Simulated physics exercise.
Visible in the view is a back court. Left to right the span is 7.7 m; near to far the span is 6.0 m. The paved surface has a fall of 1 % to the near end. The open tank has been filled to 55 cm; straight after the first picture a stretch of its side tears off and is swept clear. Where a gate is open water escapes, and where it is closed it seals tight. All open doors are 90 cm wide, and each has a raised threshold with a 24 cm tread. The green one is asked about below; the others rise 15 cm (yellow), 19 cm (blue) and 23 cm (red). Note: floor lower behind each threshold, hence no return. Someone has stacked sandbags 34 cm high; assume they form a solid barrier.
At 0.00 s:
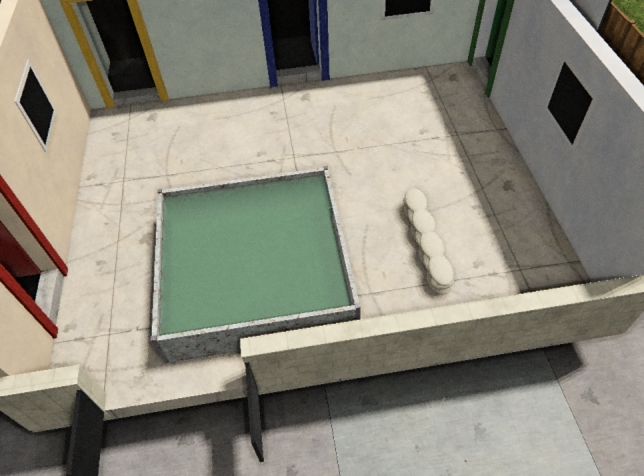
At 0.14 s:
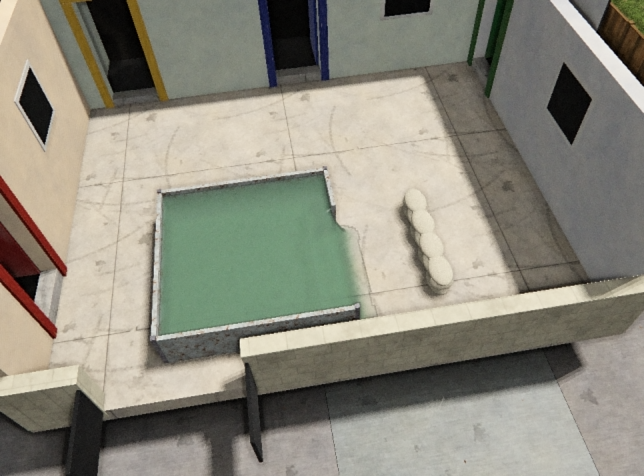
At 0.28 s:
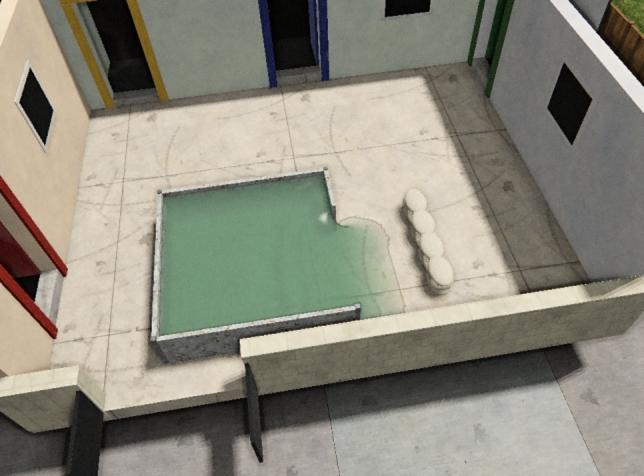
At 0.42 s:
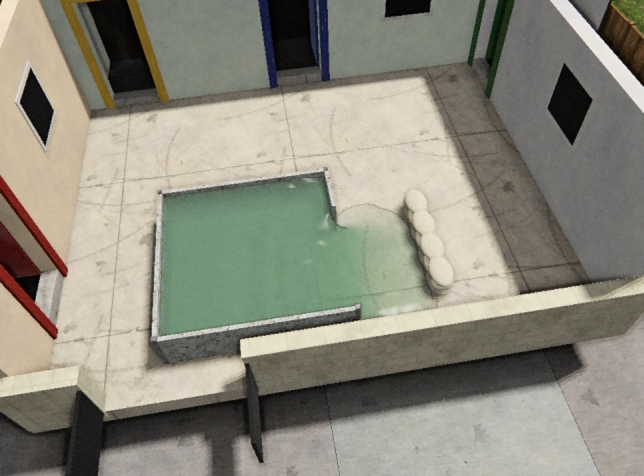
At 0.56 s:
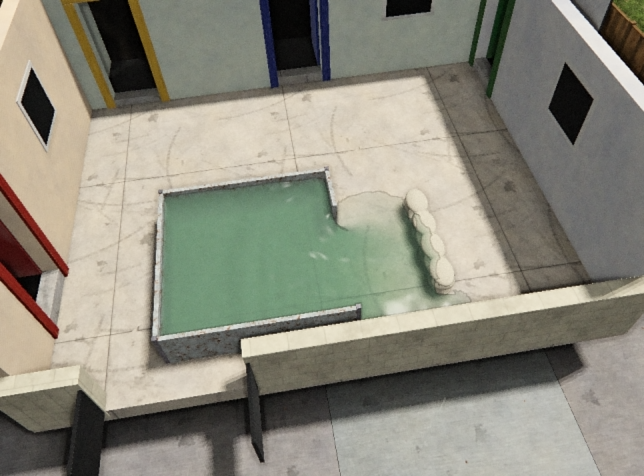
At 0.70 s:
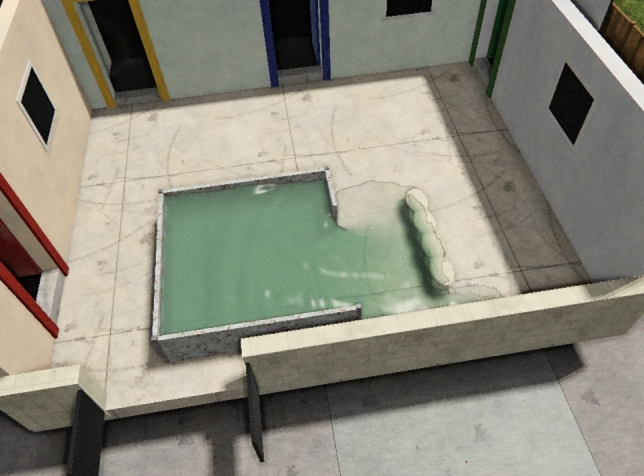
Green water pours through a gap in the tank's right side and spreads around pale sandbags.
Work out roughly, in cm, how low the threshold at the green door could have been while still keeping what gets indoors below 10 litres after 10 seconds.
No lower than about 13.5 cm.
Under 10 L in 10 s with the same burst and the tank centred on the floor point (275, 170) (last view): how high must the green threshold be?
Roughly 23 cm is needed.
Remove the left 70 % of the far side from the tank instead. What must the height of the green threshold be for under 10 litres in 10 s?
I'd say close to 13.5 cm.
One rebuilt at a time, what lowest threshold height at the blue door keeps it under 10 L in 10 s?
Roughly 10.5 cm at blue.
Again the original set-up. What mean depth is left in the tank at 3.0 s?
I'd put it at some 25 centimetres on average.
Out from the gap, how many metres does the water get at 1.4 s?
3.6 m.
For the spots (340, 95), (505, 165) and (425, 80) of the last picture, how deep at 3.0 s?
First 3, then 4, then 2 cm.
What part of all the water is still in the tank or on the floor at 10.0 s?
Some 96 per cent remains.
After 1.4 s water covers 15 % of the floor, deepest (48 cm) near (424, 341); it has not reached the green door.
After 3.0 s water covers 50 % of the floor, deepest (36 cm) near (398, 345); it has not reached the green door.
After 10.0 s water covers 95 % of the floor, deepest (12 cm) near (398, 345); 8 cm at the green door, 0 litres in over its 19 cm threshold.
At the green door as built, the water arrived by 3.7 s and peaked near 17 cm at 5.6 s.
Run again over the same 10 s with other heights there, 24 litres in over 11 cm, 5 litres over 15 cm. The limit of 10 litres is kept from about 13.5 cm up.
